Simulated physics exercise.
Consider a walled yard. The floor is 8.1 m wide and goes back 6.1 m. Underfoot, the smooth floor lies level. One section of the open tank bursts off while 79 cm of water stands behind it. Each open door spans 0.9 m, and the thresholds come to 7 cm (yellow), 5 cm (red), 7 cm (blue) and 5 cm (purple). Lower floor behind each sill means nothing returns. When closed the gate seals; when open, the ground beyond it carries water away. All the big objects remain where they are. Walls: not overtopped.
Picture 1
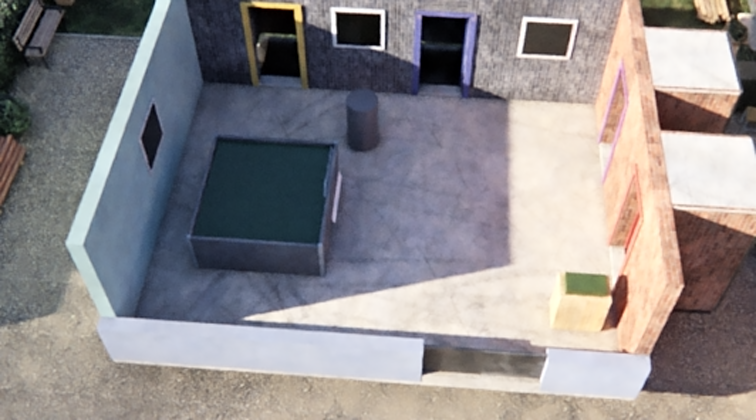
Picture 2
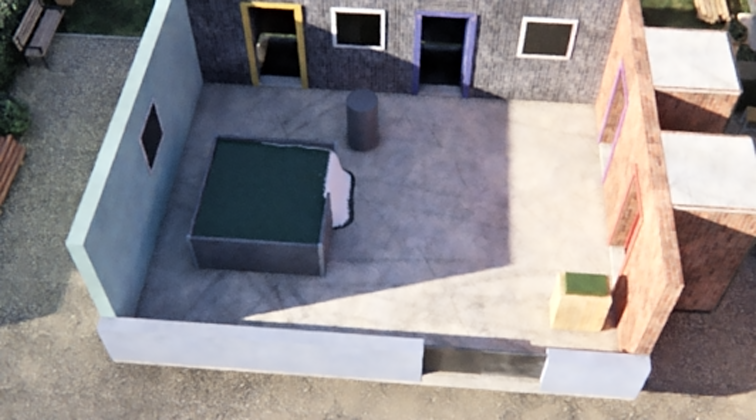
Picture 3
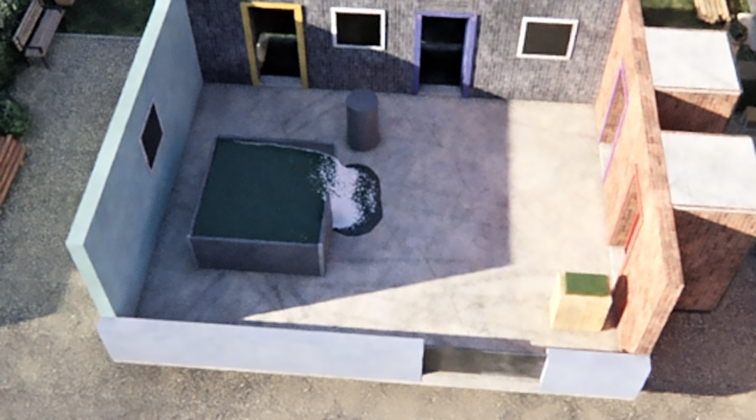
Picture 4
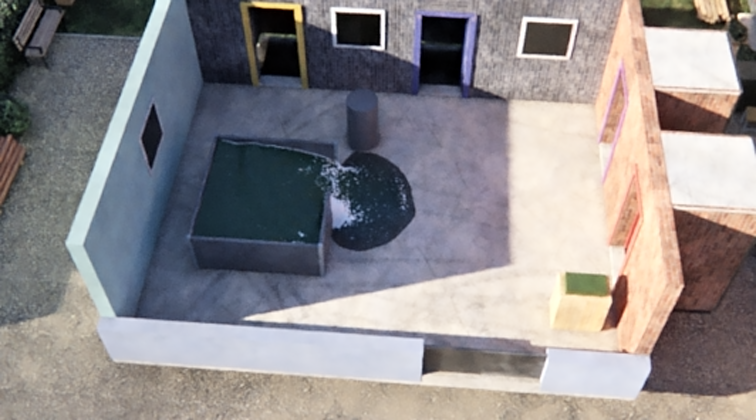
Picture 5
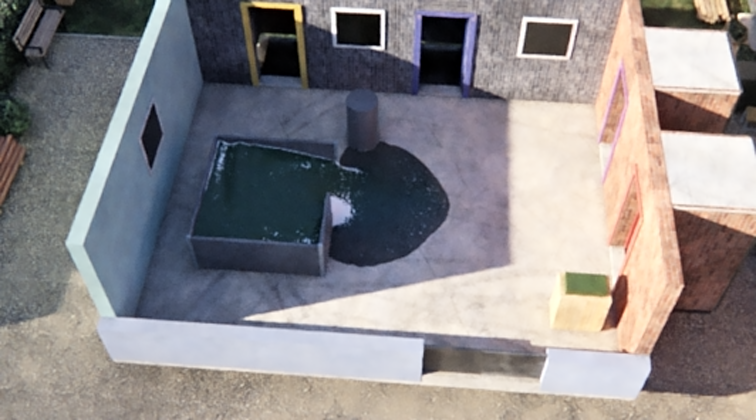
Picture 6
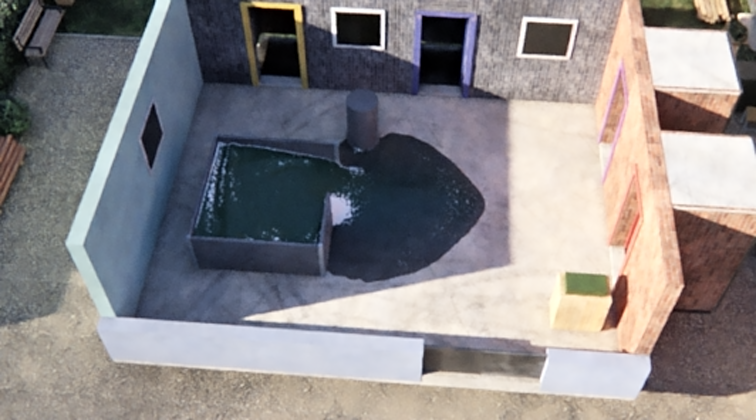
Dark water bursts from the tank's right side and spreads rightward across the yard floor.
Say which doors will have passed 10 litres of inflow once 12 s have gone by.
Yellow door: Limit not crossed; red door: Limit crossed; blue door: Limit crossed; purple door: Limit crossed.
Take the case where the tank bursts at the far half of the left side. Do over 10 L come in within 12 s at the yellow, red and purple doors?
Yellow beyond, red beyond, purple beyond.
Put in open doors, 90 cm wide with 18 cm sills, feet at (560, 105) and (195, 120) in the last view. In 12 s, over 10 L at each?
Door 1: Limit broken; door 2: Limit not reached.
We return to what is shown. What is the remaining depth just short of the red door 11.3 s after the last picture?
Some 8.0 centimetres of depth.
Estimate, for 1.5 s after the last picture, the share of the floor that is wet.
About 50 per cent.
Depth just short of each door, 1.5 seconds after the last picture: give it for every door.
Depth readings (cm): Yellow = 0; red = 15; blue = 10; purple = 16.
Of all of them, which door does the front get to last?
Door: Yellow.
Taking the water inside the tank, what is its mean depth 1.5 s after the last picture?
Around 45 cm on average.
Then, 0.7 s after the last picture water covers 40 % of the floor and is deepest (42 cm) near (346, 192); yellow door not reached, red door not reached, blue door not reached, purple door not reached.
Then, 1.5 s after the last picture water covers 50 % of the floor and is deepest (33 cm) near (346, 192); yellow door not reached, red door 15 cm at the sill, 24 L in, blue door 10 cm at the sill, 9 L in, purple door 16 cm at the sill, 39 L in.
Then, 2.8 s after the last picture water covers 55 % of the floor and is deepest (28 cm) near (592, 122); yellow door not reached, red door 18 cm at the sill, 141 L in, blue door 9 cm at the sill, 26 L in, purple door 25 cm at the sill, 181 L in.
Then, 6.3 s after the last picture water covers 65 % of the floor and is deepest (16 cm) near (615, 376); yellow door not reached, red door 14 cm at the sill, 304 L in, blue door 9 cm at the sill, 36 L in, purple door 13 cm at the sill, 347 L in.
Then, 11.3 s after the last picture water covers 95 % of the floor and is deepest (12 cm) near (182, 344); yellow door 3 cm at the sill, 0 L in, red door 8 cm at the sill, 391 L in, blue door 8 cm at the sill, 50 L in, purple door 8 cm at the sill, 427 L in.
